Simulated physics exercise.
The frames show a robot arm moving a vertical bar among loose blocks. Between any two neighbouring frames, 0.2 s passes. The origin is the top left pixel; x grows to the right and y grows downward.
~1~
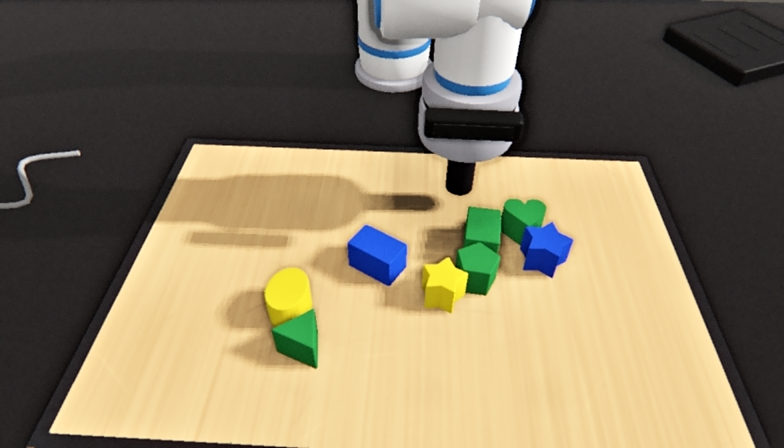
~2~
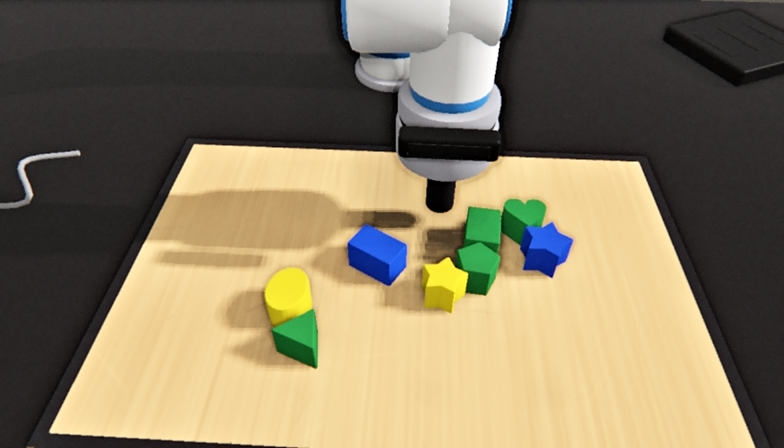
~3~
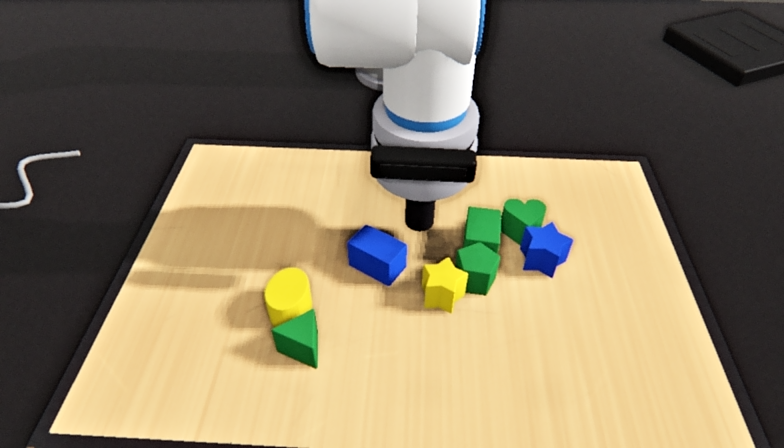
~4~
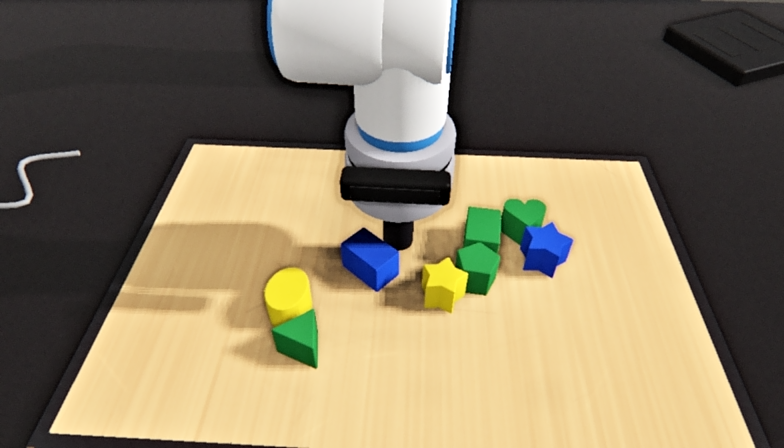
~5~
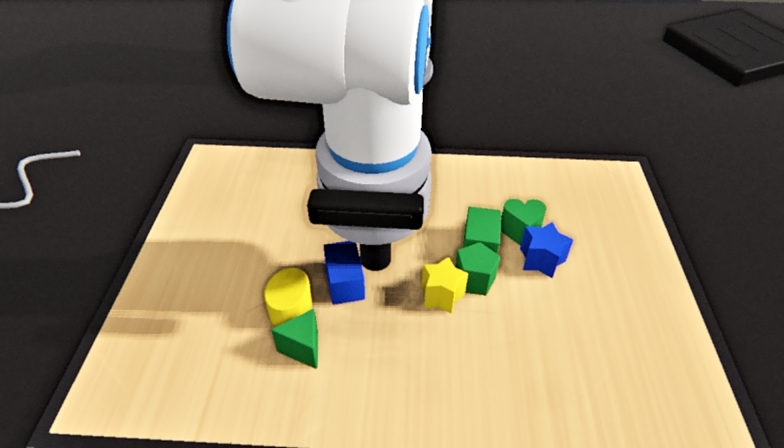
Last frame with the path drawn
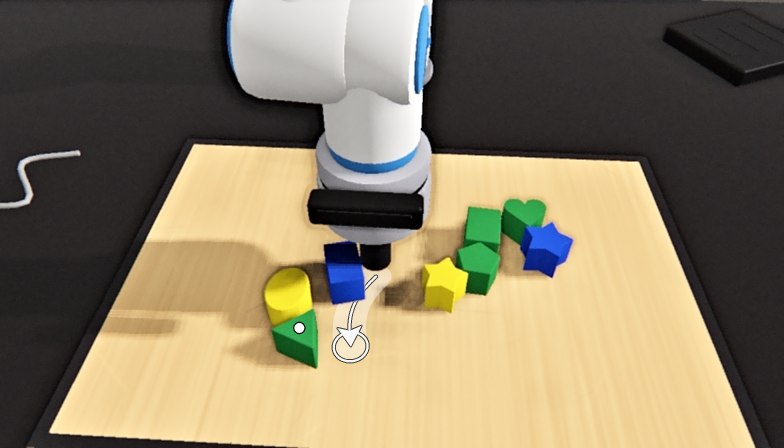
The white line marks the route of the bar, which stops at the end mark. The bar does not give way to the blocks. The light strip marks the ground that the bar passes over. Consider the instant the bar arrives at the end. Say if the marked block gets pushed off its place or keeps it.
Once the path is done, it remains where it sat before.
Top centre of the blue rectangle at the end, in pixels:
At (321, 272).
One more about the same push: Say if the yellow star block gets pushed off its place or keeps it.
Once the path is done, it remains where it sat before.
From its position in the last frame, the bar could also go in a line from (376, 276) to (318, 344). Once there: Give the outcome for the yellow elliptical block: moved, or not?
Here the yellow elliptical block moves off its spot.
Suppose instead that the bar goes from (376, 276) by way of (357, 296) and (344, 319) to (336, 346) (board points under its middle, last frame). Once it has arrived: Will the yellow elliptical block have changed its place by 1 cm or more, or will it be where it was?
The yellow elliptical block changes place.
Path on the board, from (376, 276) by way of (359, 296) and (350, 320) to (351, 346); the dot is on the green three-sided block.
The first path, step by step. Halfway along, bar at (352, 291); yellow elliptical block at (274, 290); blue rectangle at (321, 272), turned 25° clockwise.
At the end, bar at (349, 331); yellow elliptical block at (274, 290); green three-sided block in place; blue rectangle at (321, 272), turned 25° clockwise; yellow star block in place.
